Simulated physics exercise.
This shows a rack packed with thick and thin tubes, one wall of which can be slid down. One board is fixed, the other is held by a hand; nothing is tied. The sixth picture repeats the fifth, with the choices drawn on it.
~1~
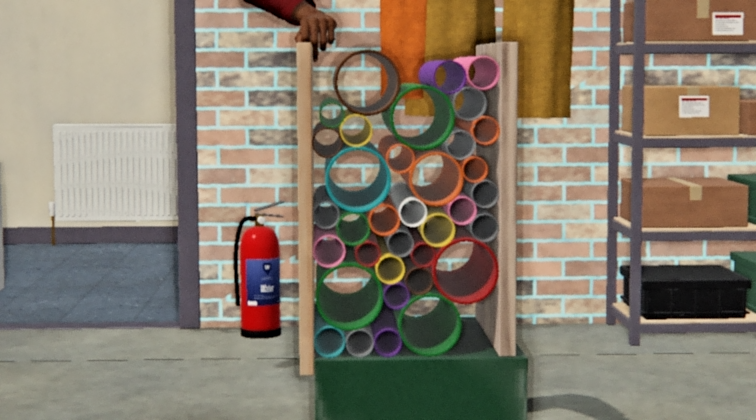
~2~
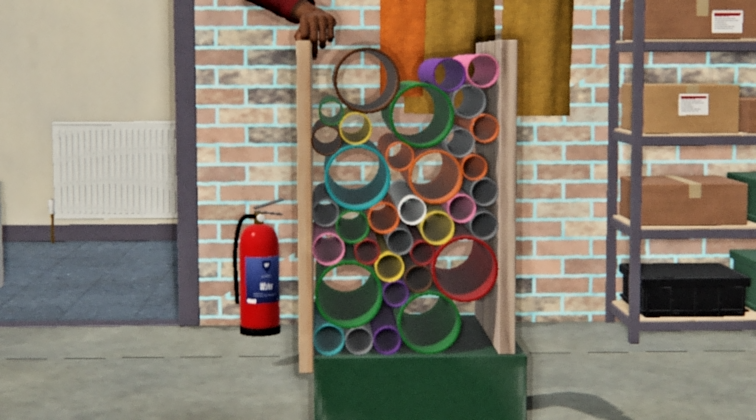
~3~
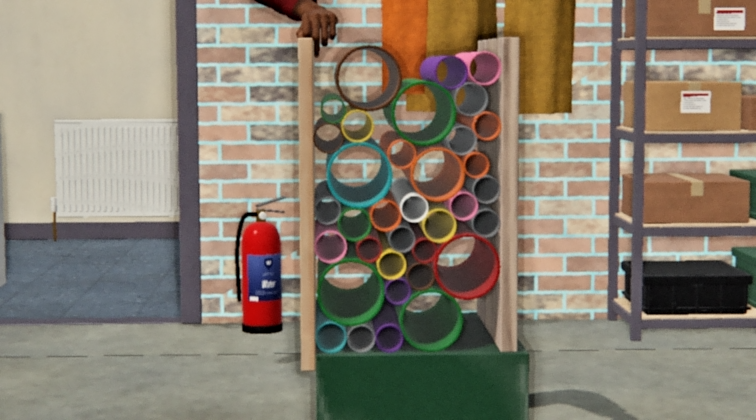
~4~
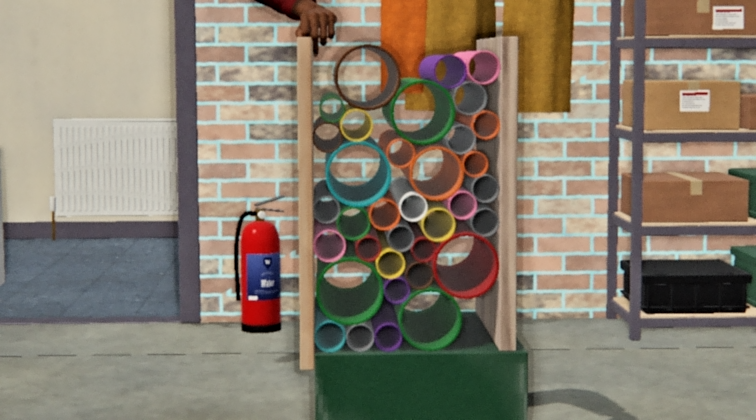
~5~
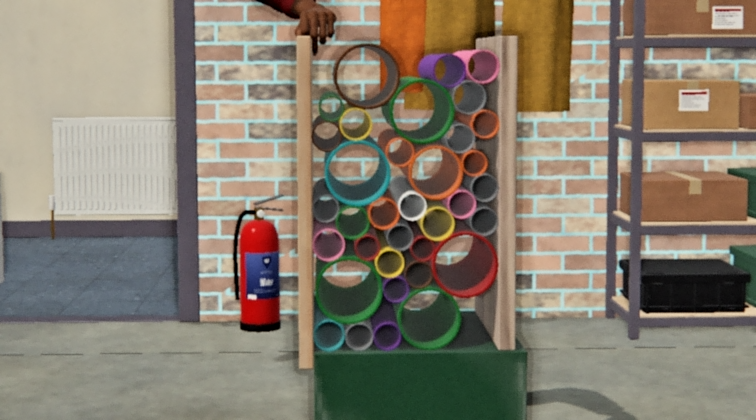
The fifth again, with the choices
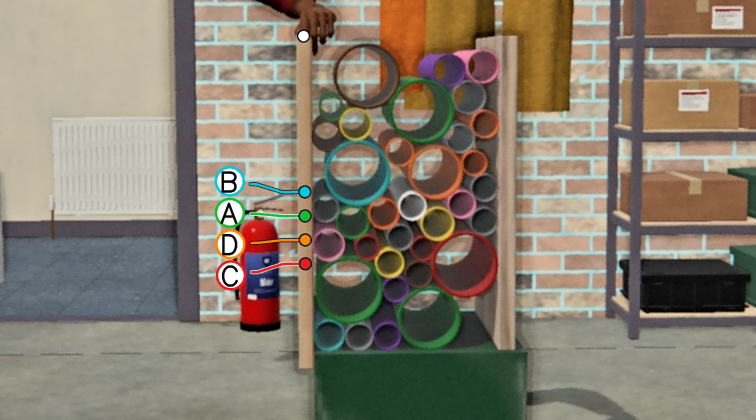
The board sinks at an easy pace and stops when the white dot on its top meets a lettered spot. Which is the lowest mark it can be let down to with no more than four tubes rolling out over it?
The answer is mark A.
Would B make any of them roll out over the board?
Yes.
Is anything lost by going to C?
Yes.
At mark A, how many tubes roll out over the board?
It comes to four.
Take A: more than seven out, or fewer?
It loses fewer than seven.
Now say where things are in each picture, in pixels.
The first picture shows a turquoise tube (329, 342); a purple tube (397, 296); a red tube (424, 255).
The second picture shows a red tube (423, 253); a yellow tube (437, 228).
The third picture shows an orange tube (438, 175); a green tube (424, 113).
The fourth picture shows side board (307, 192).
The fifth picture shows a turquoise tube (329, 336); a purple tube (396, 290); a red tube (423, 249).
On the copy, A at (305, 216); B at (305, 192); C at (305, 264); D at (305, 240); the white dot at (303, 36).
On A. First, top of the board (311, 111).
Then, top of the board (312, 194).
Finally, top of the board (312, 215), four out over the board.
By contrast, B four out over the board; C more than four out over the board; D more than four out over the board.
